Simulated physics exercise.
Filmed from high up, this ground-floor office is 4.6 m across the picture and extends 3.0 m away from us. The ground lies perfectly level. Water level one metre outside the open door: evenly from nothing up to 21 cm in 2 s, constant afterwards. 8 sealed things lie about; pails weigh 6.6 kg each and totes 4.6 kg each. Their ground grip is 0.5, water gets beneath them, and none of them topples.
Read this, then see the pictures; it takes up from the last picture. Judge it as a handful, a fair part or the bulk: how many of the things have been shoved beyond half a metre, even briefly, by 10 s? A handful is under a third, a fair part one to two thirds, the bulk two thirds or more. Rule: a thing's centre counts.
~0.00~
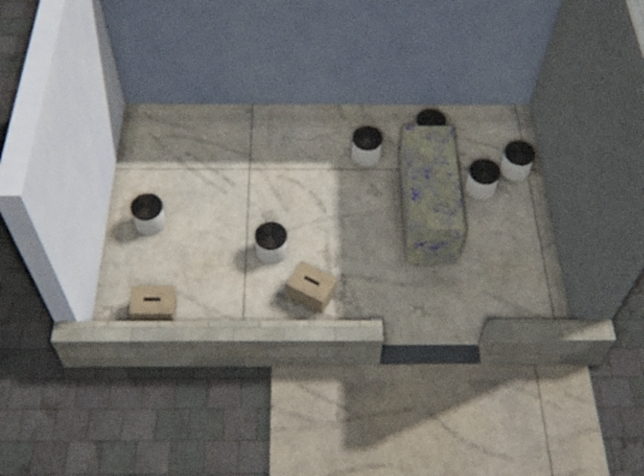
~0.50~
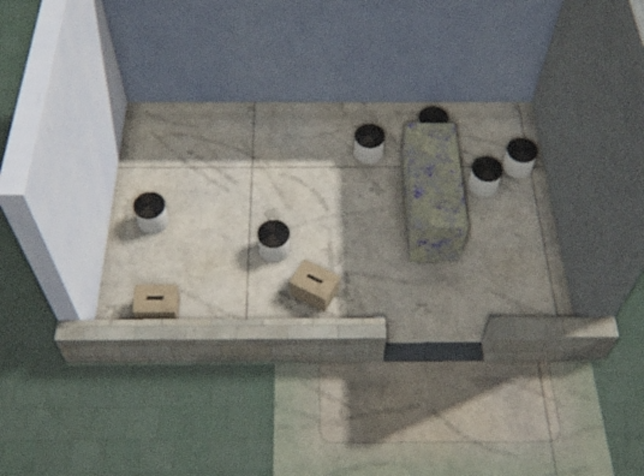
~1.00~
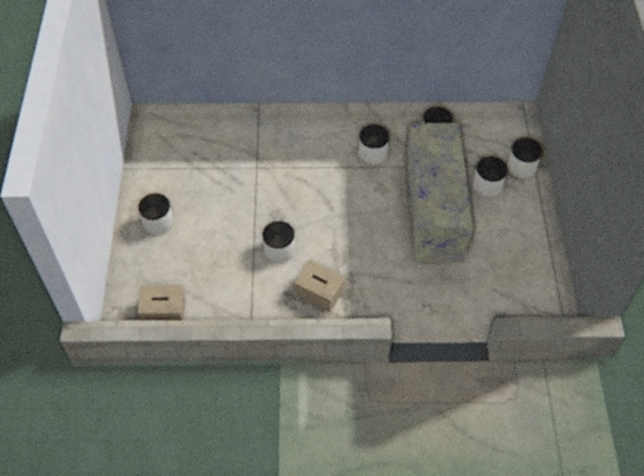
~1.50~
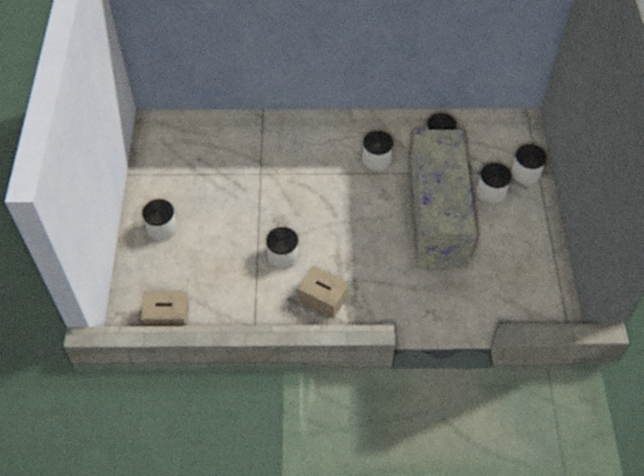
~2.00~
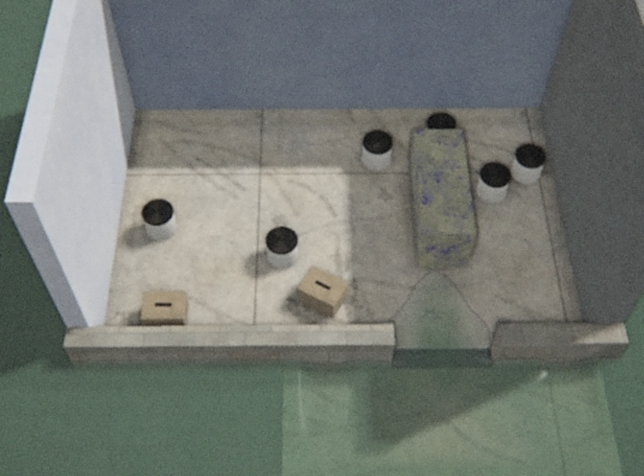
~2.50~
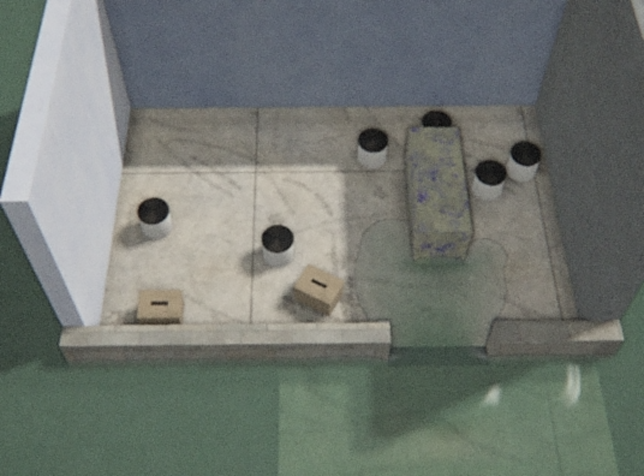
By my guess the moved share will stop short of one third.
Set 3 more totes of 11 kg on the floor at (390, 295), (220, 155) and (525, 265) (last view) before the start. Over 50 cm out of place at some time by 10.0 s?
First exceeds it, second stays within it, third exceeds it.
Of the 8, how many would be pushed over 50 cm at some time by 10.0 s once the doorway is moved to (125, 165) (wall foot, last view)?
The count would be 4.
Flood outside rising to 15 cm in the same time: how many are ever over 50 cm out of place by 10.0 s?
The answer would then be 0.
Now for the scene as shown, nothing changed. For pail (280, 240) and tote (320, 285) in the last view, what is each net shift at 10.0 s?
In turn: 10 cm, 10 cm.
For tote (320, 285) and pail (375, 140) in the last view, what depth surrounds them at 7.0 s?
I'd estimate 3 cm for the first and 7 cm for the second.
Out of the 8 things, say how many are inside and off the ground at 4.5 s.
0.
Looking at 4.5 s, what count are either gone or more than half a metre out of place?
0.
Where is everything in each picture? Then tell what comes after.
A pail at (520, 152), on the bottom; a pail at (431, 120) rests on the ground; water covers 0.0 m2; 0 of 8 have shifted, in the first frame.
A pail at (523, 149), on the bottom; a pail at (434, 117) rests on the ground; water covers 0.0 m2; 0 of 8 have shifted, in the second frame.
A pail at (527, 149), on the bottom; a pail at (438, 118), on the bottom; 0.0 m2 under water; 0 of 8 have shifted, in the third frame.
A pail at (531, 156) rests on the ground; a pail at (442, 124) rests on the ground; water covers 0.0 m2; 0 of 8 have shifted, in the fourth frame.
A pail at (531, 155) rests on the ground; a pail at (442, 123) rests on the ground; 0.5 m2 under water; 0 of 8 have shifted, in the fifth frame.
A pail at (526, 153) rests on the ground; a pail at (437, 121) rests on the ground; water covers 1.5 m2; 0 of 8 have shifted, in the sixth frame.
After 3.5 s 0 of 8 are over 50 cm from their spots; 0 afloat.
After 4.5 s 0 of 8 are over 50 cm from their spots; 0 afloat.
After 7.0 s 0 of 8 are over 50 cm from their spots; 0 afloat.
After 10.0 s 1 of 8 are over 50 cm from their spots, and 1 have been at some point; 5 afloat.
